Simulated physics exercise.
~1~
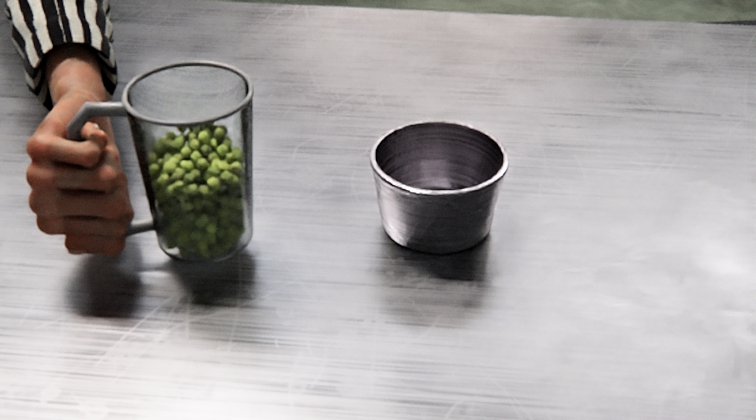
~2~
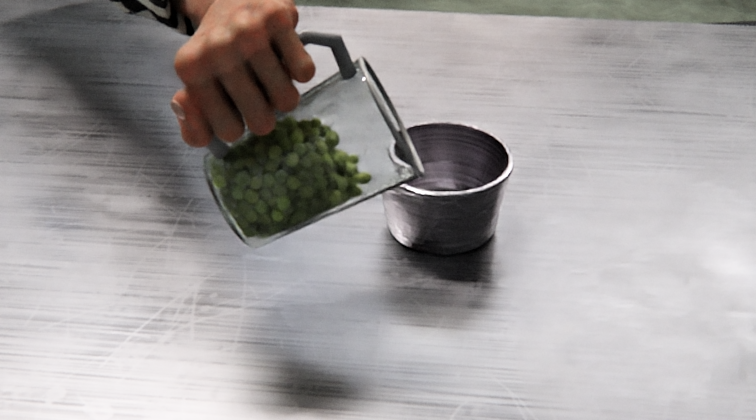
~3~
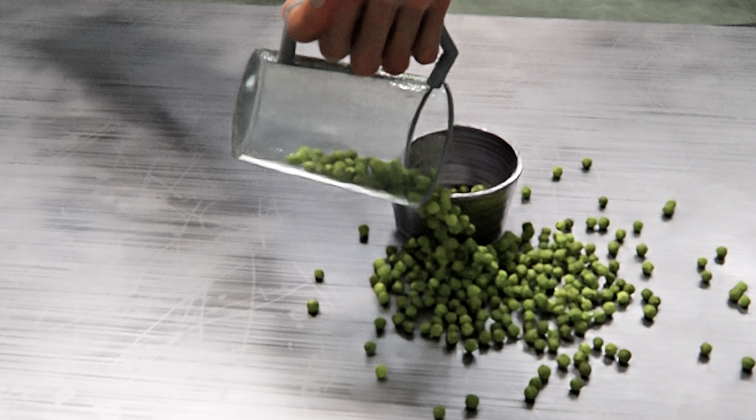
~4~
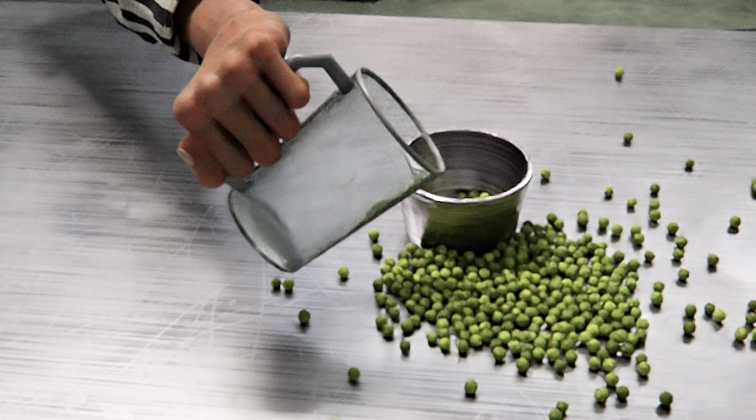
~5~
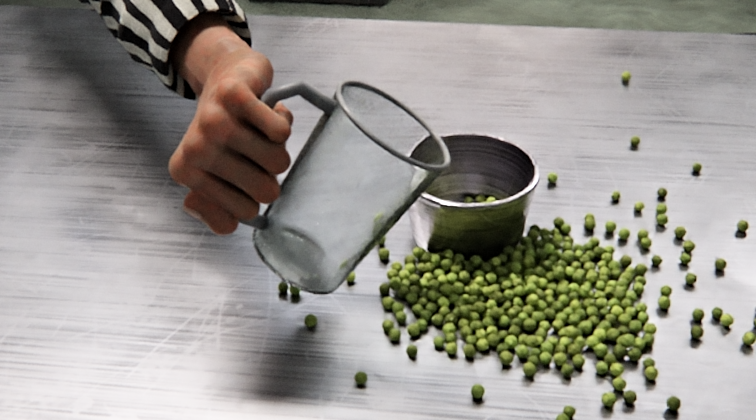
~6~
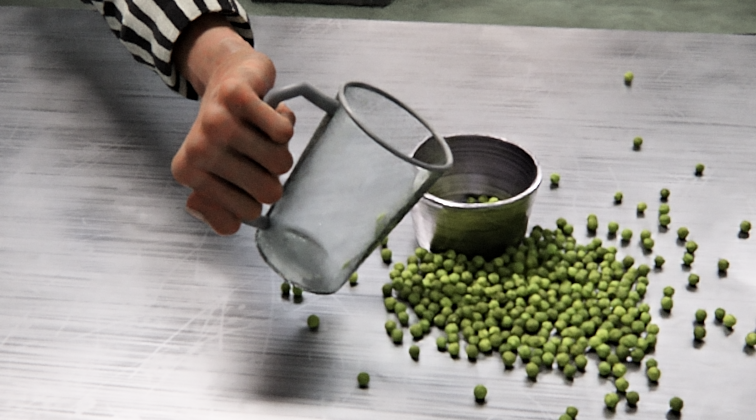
A hand tips green peas from a clear mug, and most scatter outside a metal dish.
